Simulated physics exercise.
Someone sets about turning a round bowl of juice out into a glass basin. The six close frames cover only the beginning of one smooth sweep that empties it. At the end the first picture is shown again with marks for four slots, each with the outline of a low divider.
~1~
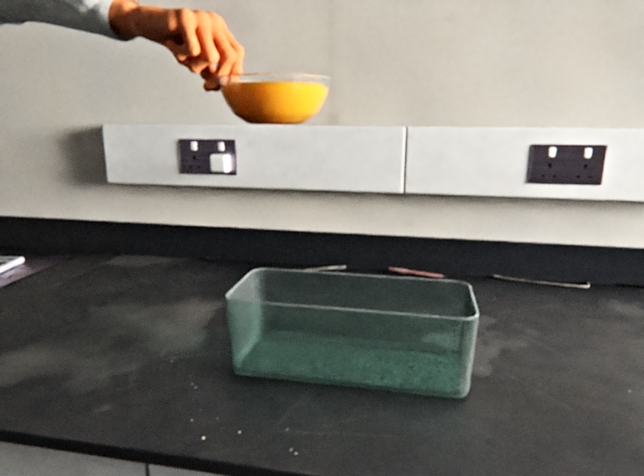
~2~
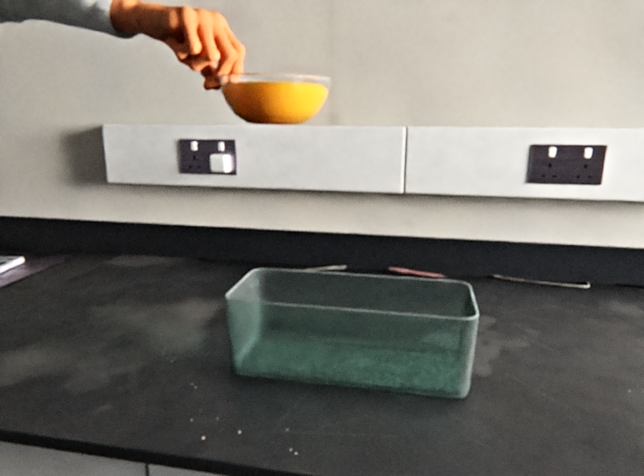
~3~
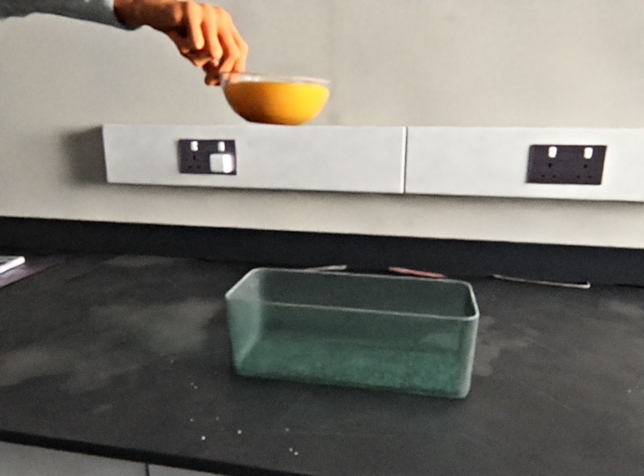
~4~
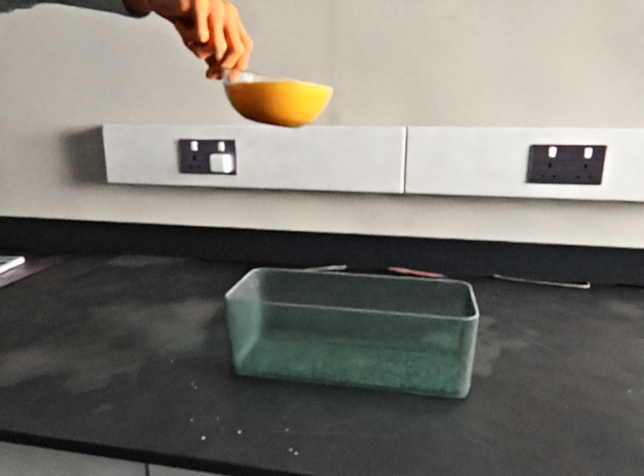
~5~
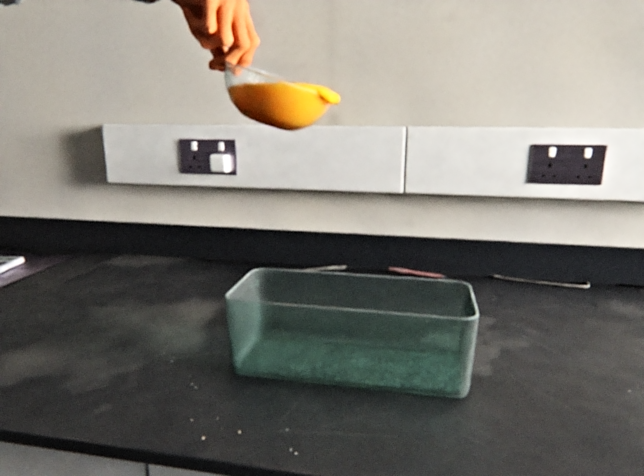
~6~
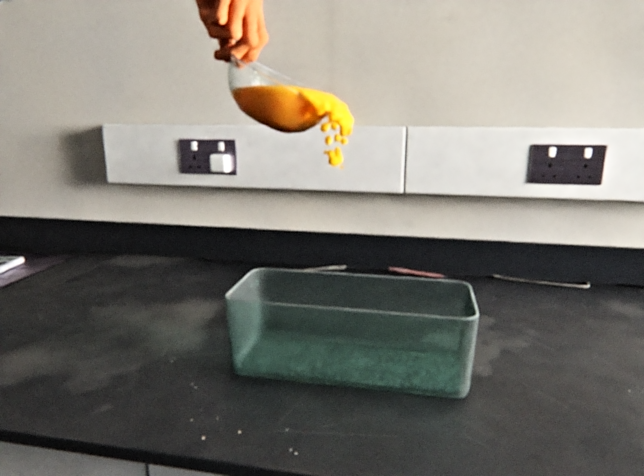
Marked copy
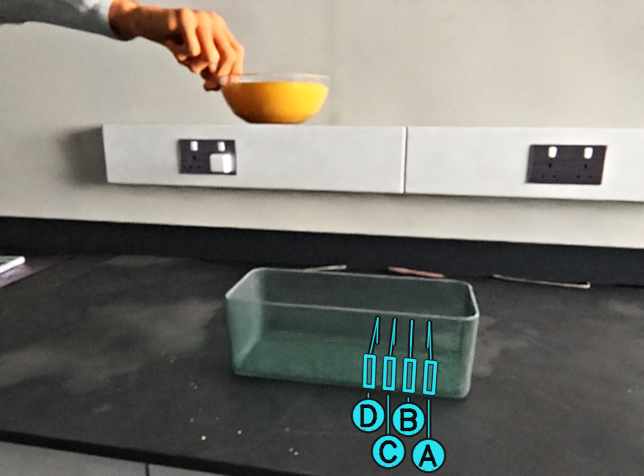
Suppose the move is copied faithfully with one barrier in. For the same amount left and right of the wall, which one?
The answer is slot C.
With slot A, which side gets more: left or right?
More ends on the left.
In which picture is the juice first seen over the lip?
In picture 5.
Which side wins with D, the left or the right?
More ends on the right.
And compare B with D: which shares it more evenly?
Slot D.
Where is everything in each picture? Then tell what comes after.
Upright, lip at (327, 77); basin from (232, 370) to (468, 395); nothing has left yet, in the first frame.
Upright, lip at (328, 78); nothing has left yet, in the second frame.
Tipped about 5°, lip at (329, 82); nothing has left yet, in the third frame.
Tipped about 10°, lip at (330, 88); nothing has left yet, in the fourth frame.
Tipped about 18°, lip at (331, 96); juice is over the lip, down to (334, 102), in the fifth frame.
Tipped about 27°, lip at (331, 105); juice is over the lip, down to (341, 167), in the sixth frame.
On the marked copy, A at (428, 399); B at (408, 397); C at (388, 395); D at (368, 393).
Choosing A, about 92 % ends left of the wall and 6 % right of it.
Choosing B, about 87 % ends left of the wall and 10 % right of it; 3 % is lost outside.
Choosing C, about 51 % ends left of the wall and 47 % right of it.
Choosing D, about 26 % ends left of the wall and 71 % right of it; 3 % is lost outside.
